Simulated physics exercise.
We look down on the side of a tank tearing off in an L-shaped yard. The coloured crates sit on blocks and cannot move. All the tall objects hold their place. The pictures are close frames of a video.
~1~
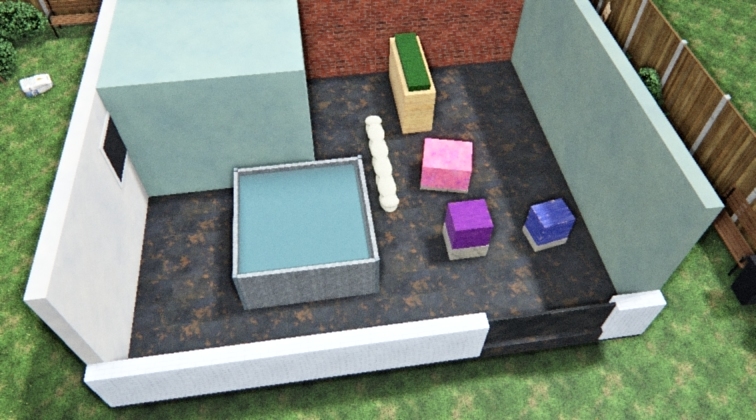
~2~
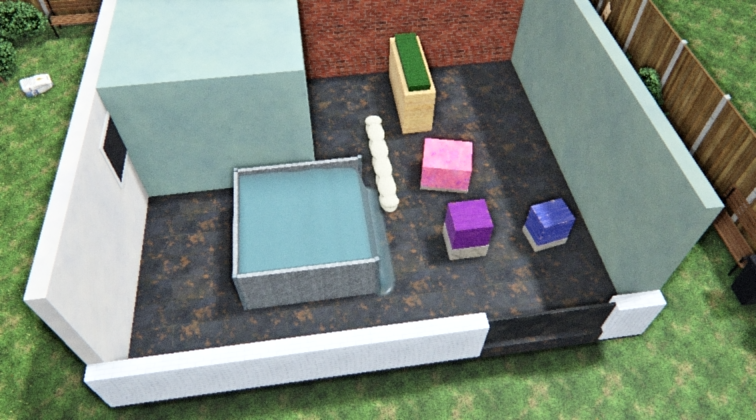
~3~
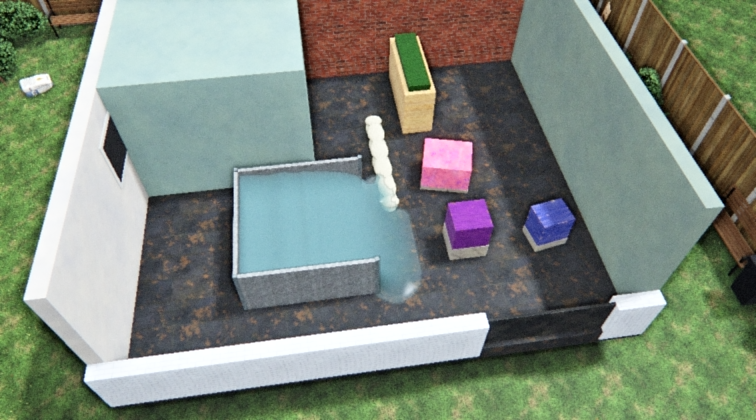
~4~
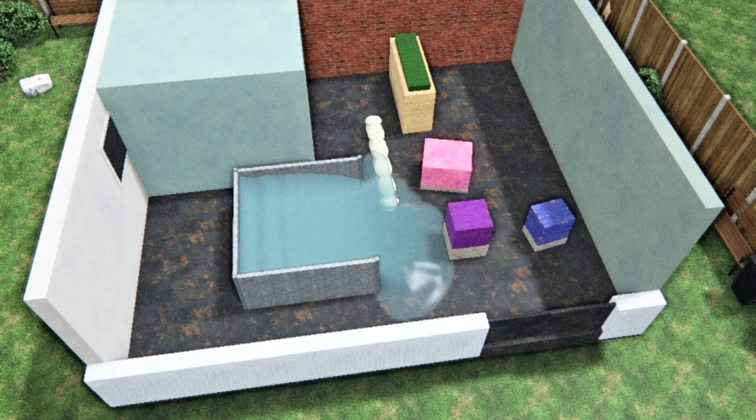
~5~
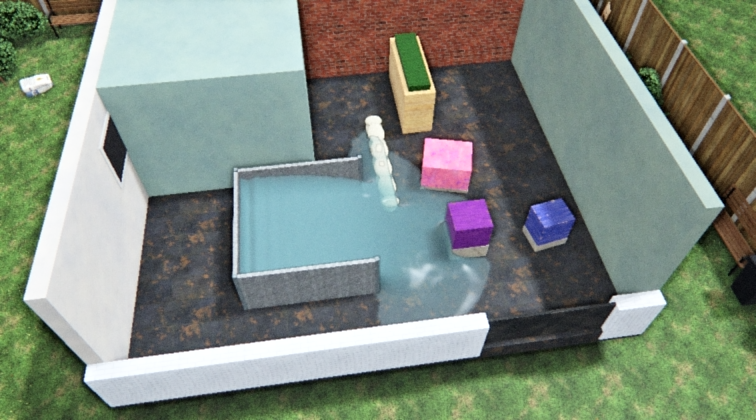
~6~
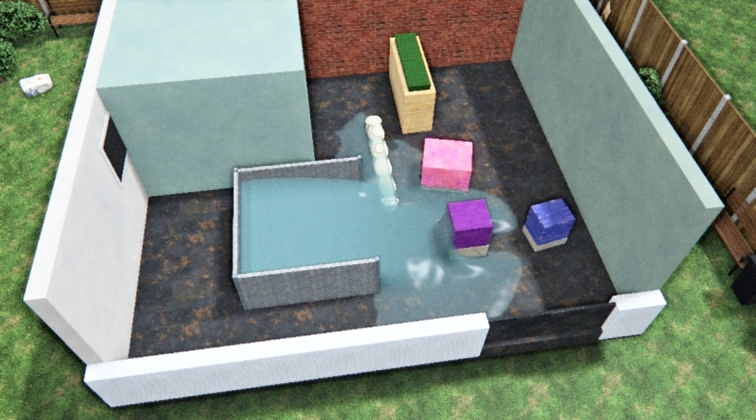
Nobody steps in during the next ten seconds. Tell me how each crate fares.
One by one: The blue crate gets wet; the purple crate gets wet; the pink crate gets wet.
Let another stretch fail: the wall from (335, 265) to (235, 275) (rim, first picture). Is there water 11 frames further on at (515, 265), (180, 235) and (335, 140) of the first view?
One after the other: Wet, wet, free of water.
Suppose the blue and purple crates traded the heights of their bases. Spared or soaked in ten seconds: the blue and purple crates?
In short: The blue one is wetted; the purple one ends up wet.
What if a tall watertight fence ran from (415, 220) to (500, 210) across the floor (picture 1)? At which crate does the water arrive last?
That is the blue one.
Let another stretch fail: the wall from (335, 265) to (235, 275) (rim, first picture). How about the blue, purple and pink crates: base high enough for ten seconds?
My reading: The blue crate is wetted, the purple crate is spared, the pink crate takes water.
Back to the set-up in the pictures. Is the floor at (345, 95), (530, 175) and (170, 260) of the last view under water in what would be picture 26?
One after the other: Flooded, flooded, dry.
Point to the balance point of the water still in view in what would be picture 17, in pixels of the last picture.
I would point to (427, 235).
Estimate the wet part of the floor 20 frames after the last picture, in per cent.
About 75 per cent.
A moment on, water covers 45 % of the floor; the blue crate water round its plinth, the purple crate water round its plinth, the pink crate water round its plinth.
Next, water covers 55 % of the floor; the blue crate water round its plinth, the purple crate water round its plinth, the pink crate water round its plinth.
Then, water covers 75 % of the floor; the blue crate water round its plinth, the purple crate water round its plinth, the pink crate water round its plinth.
Later, water covers 85 % of the floor; the blue crate water round its plinth, the purple crate water round its plinth, the pink crate water round its plinth.
In the end, water covers 100 % of the floor; the blue crate was topped, the purple crate was topped, the pink crate was topped.
